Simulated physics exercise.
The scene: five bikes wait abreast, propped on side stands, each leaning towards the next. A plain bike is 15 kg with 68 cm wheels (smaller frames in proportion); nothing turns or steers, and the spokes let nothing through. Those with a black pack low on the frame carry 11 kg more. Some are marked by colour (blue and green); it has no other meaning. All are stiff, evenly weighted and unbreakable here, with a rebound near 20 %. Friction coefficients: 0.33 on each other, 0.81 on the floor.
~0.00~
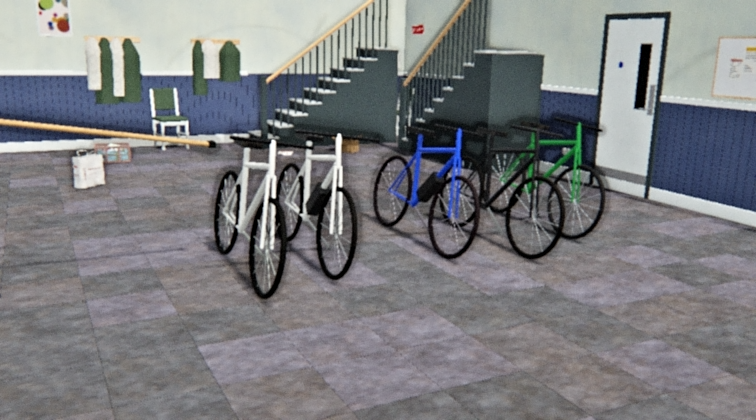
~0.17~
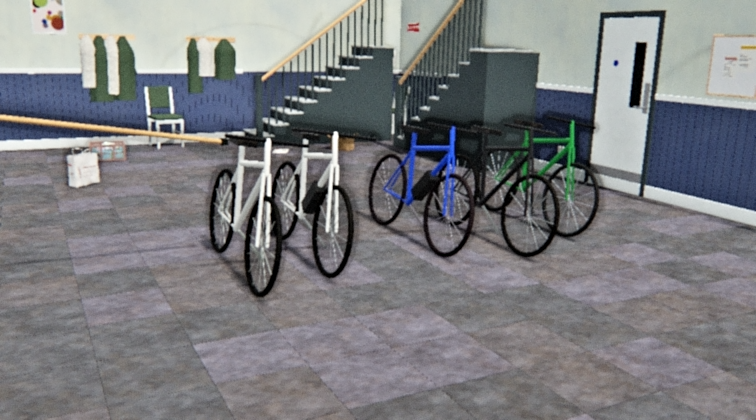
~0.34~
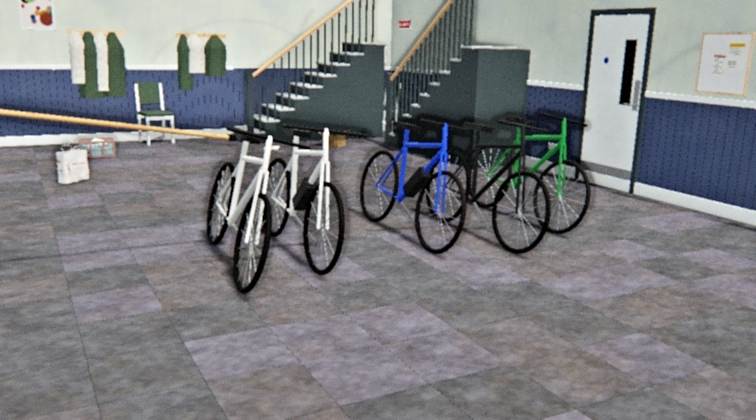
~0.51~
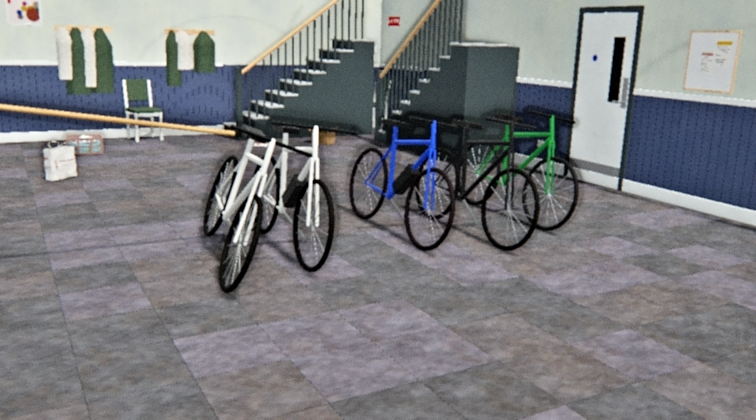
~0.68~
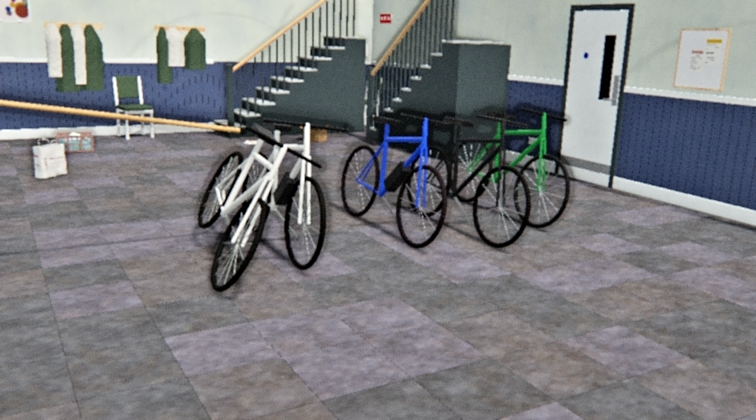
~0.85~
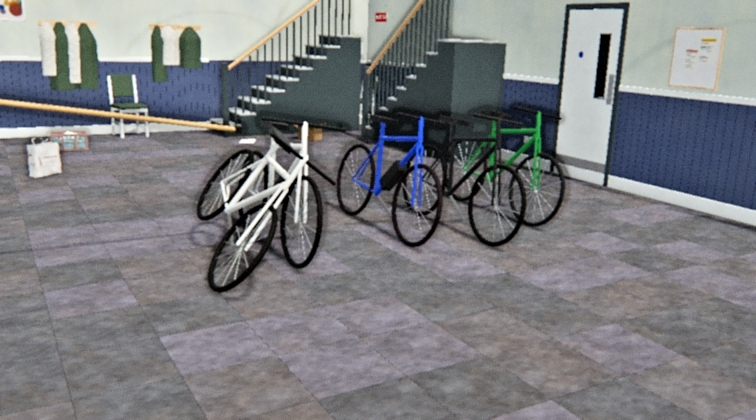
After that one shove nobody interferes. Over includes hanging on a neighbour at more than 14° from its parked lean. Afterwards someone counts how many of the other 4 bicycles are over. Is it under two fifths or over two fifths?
The part is upwards of two fifths.
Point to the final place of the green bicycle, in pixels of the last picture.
At about (551, 179).
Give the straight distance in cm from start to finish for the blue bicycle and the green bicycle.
Blue 70, green 70.
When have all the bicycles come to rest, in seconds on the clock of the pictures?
Near 3.5 s.
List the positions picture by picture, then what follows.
In the first picture (we follow the side turned to the camera; the camera pans a little), pole end (212, 145) 15 cm from the first bicycle; blue bicycle (401, 177); green bicycle (518, 165); no other piece has moved.
Pole end (224, 142) 23 mm from the first bicycle; green bicycle (512, 164), in the second picture.
Pole end (232, 138) pushing; green bicycle (503, 161); no other piece has moved, in the third picture.
Pole end (238, 134) pushing; green bicycle (492, 158); no other piece has moved, in the fourth picture.
Pole end (243, 131) stopped; blue bicycle (369, 167); no other piece has moved, in the fifth picture.
Pole end (238, 130) stopped; green bicycle (479, 154); blue bicycle (364, 166); no other piece has moved, in the sixth picture.
Around 1.44 s, 1 of the 4 other bicycles over.
Around 2.64 s, 3 of the 4 other bicycles over; blue bicycle tipped 53°.
Around 3.10 s, 4 of the 4 other bicycles over; green bicycle tipped 70°; blue bicycle tipped 65°.
Finally (3.9 s), 4 of the 4 other bicycles over; green bicycle tipped 75°; blue bicycle tipped 65°. That is 100 per cent. Not one is left standing. Seen by the last camera, middles, green bicycle near (551, 179), blue bicycle near (454, 190).
